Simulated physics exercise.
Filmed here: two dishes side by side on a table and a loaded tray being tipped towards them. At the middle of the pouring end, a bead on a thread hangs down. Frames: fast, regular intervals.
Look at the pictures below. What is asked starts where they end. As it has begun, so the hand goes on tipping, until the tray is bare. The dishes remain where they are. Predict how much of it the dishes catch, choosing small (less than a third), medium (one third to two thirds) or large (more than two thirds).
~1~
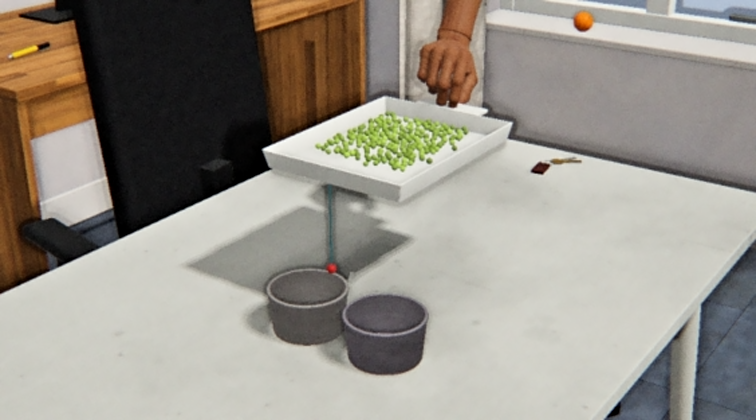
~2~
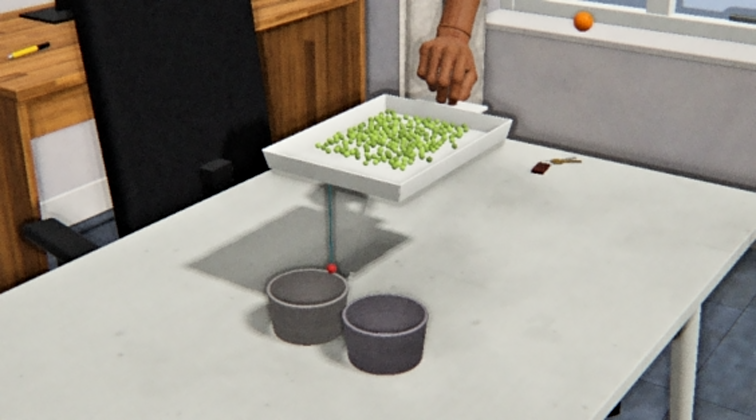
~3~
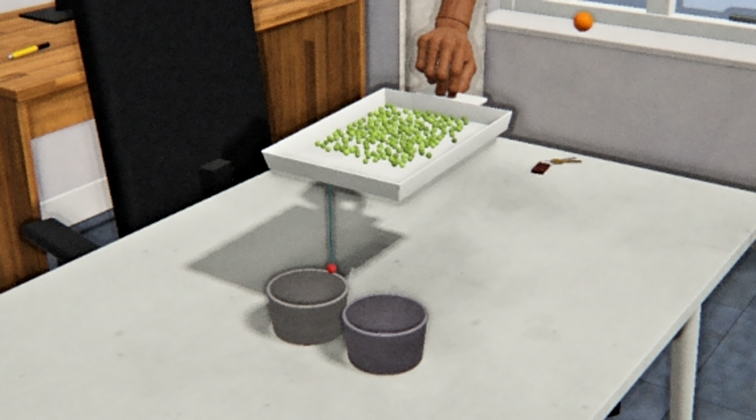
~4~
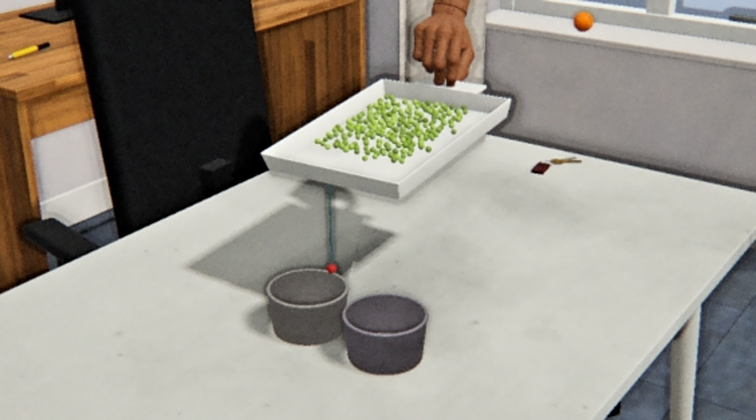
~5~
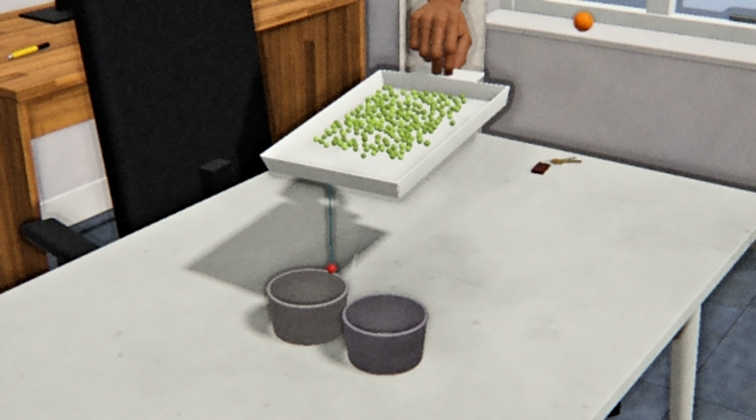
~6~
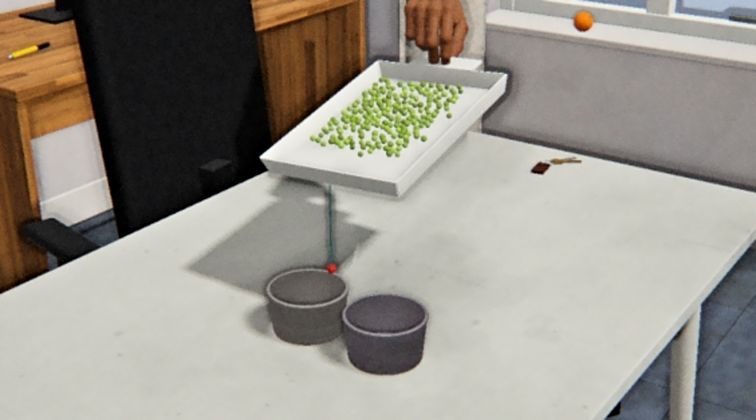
The catch is small, less than a third.
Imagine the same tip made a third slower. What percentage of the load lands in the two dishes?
That works out at roughly 30 per cent.
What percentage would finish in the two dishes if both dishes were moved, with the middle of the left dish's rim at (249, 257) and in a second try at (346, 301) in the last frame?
You'd get 60 in a hundred the first time and 0 in a hundred the second.
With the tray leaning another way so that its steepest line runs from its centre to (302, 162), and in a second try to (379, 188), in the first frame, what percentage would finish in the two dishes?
First case around 0 per cent, second case 100 per cent.
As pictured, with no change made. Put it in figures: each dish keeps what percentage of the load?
Left dish 20, right dish 0 %.
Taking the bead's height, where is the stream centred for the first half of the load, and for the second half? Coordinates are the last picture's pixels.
Roughly at (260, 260) first, and then at (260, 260).
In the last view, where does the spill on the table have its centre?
Those pieces end up centred close to (223, 315).
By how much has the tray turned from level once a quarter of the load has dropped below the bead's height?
Roughly 95 degrees.
Just after the last frame, tray tipped steeply; almost all on the tray; just a few in the left dish; just a few outside both; just a few in the air.
A moment on, tray tipped right over; roughly a third on the tray; about a tenth in the left dish; roughly a quarter outside both; roughly a quarter in the air.
Further on, tray tipped past a quarter turn; roughly a quarter in the left dish; the larger part outside both.
When it is over, tray tipped past a quarter turn; not one in the right dish; roughly a quarter in the left dish; the larger part outside both.
